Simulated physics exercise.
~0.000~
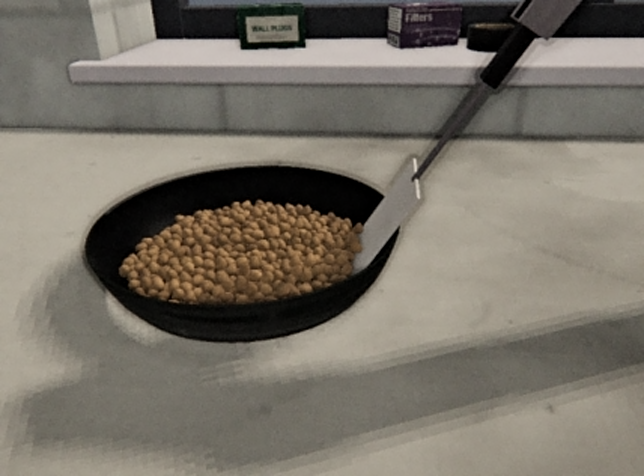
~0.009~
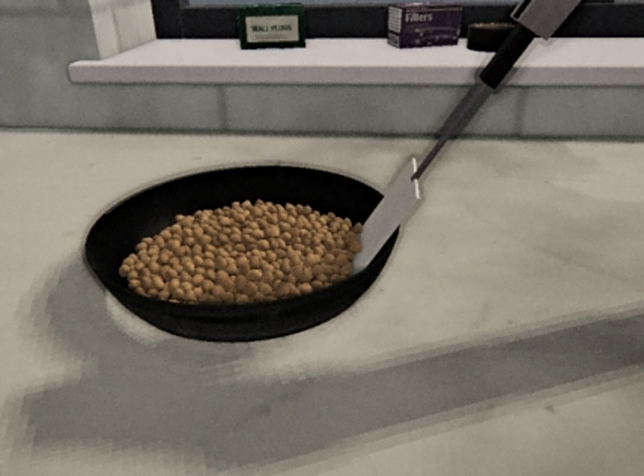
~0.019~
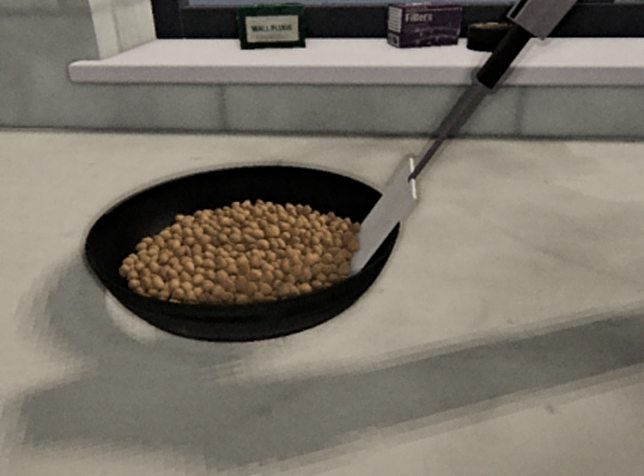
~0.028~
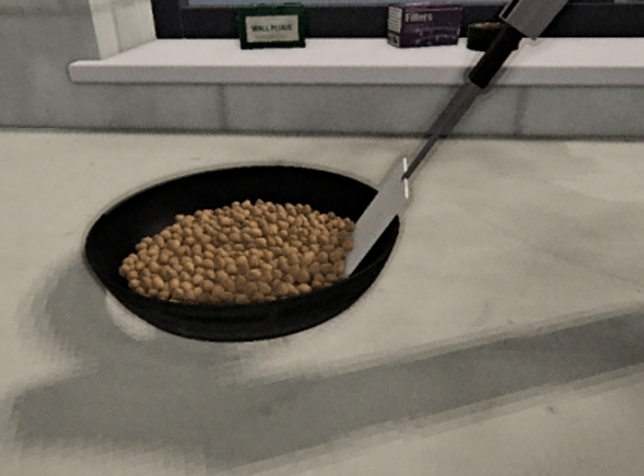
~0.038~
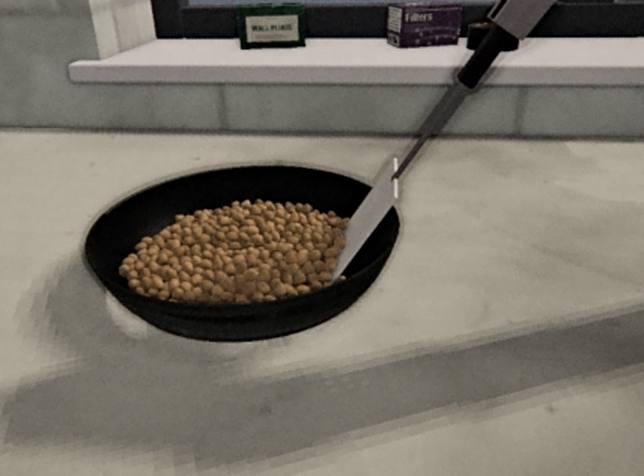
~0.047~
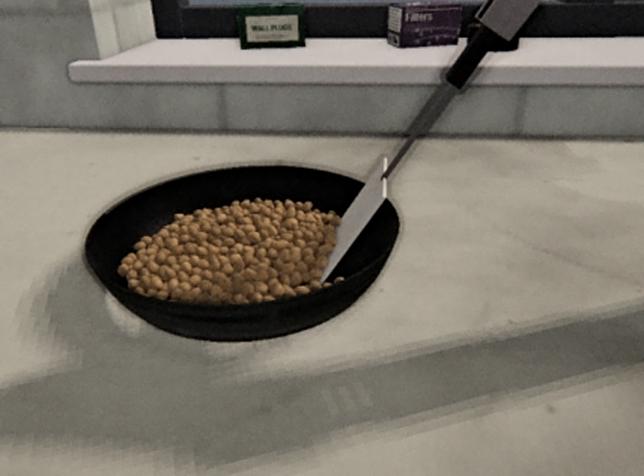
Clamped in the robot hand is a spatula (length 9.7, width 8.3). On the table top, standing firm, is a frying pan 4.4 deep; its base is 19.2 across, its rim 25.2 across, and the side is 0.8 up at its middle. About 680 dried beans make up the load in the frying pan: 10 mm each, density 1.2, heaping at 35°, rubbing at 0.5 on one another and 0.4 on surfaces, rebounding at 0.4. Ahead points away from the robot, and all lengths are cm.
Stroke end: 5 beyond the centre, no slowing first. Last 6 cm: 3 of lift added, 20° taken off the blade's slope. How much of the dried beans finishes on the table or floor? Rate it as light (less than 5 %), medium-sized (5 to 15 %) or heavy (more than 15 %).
Rated light.
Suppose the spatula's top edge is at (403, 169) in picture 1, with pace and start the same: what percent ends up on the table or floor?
Near 5 in a hundred.
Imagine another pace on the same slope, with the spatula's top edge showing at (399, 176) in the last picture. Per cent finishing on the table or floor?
Near 0 in a hundred.
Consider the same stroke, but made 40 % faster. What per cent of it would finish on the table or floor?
Roughly 10 per cent, I'd say.
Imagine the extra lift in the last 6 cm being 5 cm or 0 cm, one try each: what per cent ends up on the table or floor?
Result: Approx. 5 % and 0 %, one try each.
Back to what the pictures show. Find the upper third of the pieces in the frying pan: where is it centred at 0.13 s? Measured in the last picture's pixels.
(209, 236).
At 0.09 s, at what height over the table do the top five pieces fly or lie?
Roughly 5 centimetres.
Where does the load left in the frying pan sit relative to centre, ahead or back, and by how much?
It sits some 4.5 centimetres ahead of centre.
After 0.09 s, sloping 58°, highest piece 5 above the table; 677 in the frying pan.
After 0.13 s, sloping 50°, highest piece 6 above the table; 677 in the frying pan.
After 0.35 s, sloping 38°, highest piece 5 above the table; 663 in the frying pan, 13 on the table or floor, 1 on the blade or in flight.
After 1.40 s, sloping 38°, highest piece 5 above the table; 663 in the frying pan, 14 on the table or floor.
In the end, 663 in the frying pan, 14 on the table or floor. That is 2 % on the table or floor.
